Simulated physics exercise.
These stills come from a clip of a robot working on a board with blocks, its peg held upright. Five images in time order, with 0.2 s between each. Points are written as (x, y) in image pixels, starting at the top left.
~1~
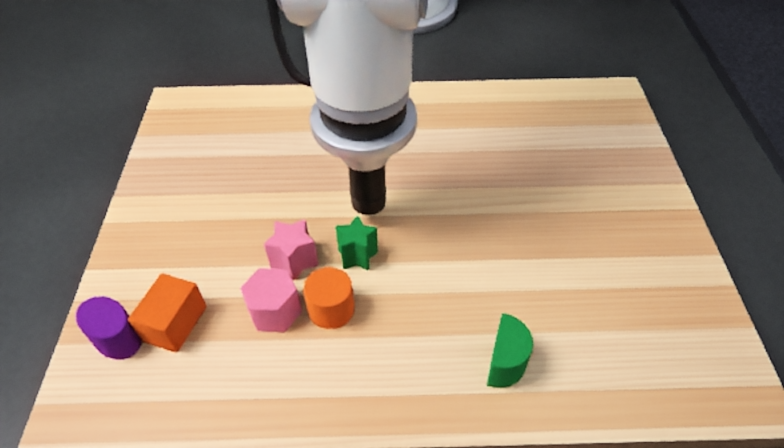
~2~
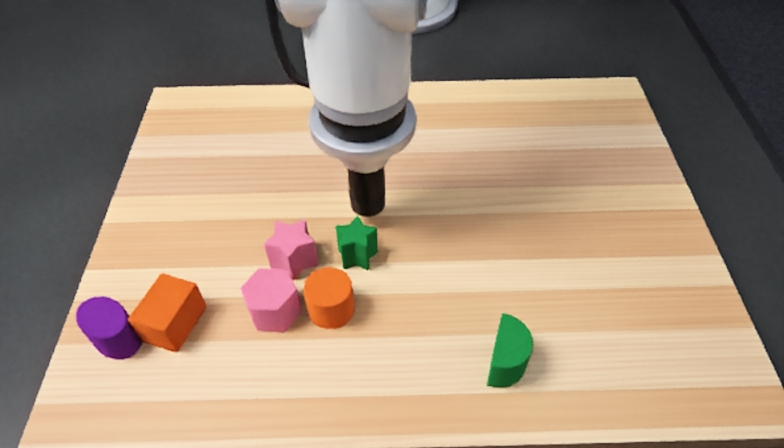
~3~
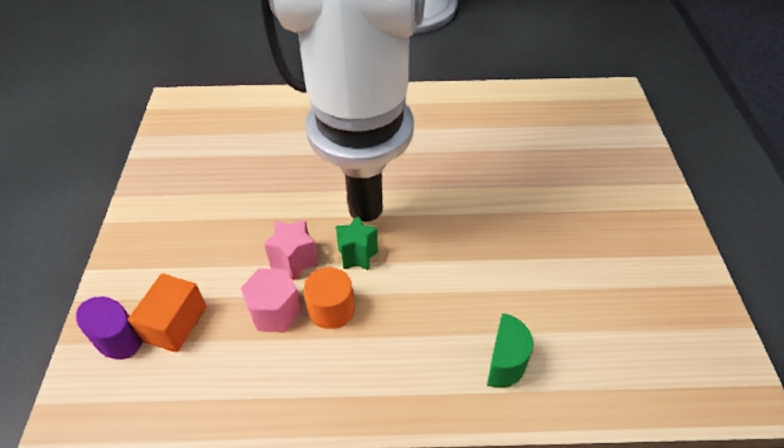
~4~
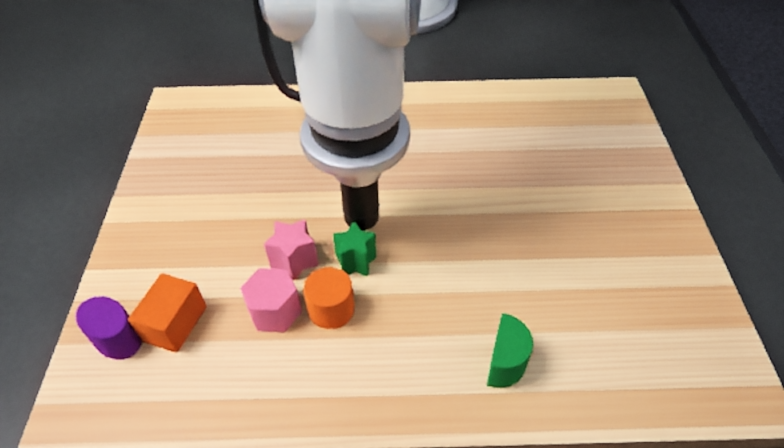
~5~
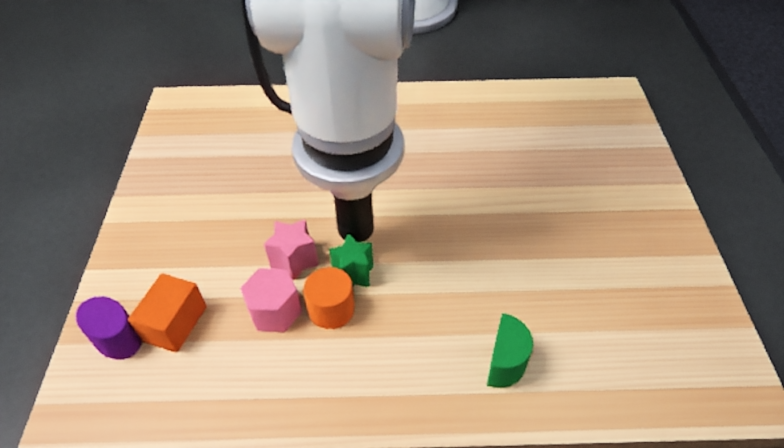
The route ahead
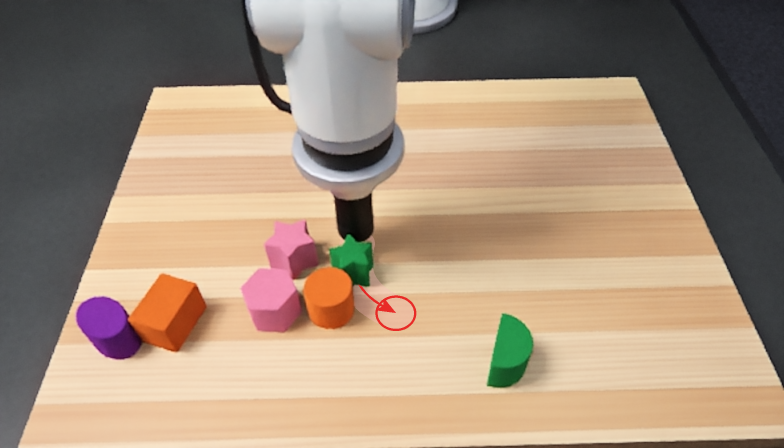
On a striped wooden board scattered with colourful blocks, a white robot arm holds its black peg just behind a green star, barely moving at first. The peg then eases toward the viewer and slightly left, nudging the star a short way closer to the orange round block.
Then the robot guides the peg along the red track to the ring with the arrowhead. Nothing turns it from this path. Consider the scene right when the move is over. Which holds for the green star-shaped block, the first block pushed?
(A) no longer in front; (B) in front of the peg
A: No longer in front.
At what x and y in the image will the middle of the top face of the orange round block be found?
My best guess is (321, 327).
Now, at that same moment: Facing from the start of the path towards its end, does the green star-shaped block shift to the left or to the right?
The right-hand side.
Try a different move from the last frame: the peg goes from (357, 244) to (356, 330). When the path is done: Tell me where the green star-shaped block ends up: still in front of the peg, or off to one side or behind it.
Answer: Still ahead.
Path on the board, from (357, 244) through (355, 270) and (368, 295) to (396, 313).
The first path, step by step. Halfway along, peg at (358, 270); orange round block at (323, 317); green star-shaped block at (354, 291), turned 20° anticlockwise.
At the end, peg at (396, 300); pink star-shaped block in place; orange round block at (321, 327); green star-shaped block at (362, 313).
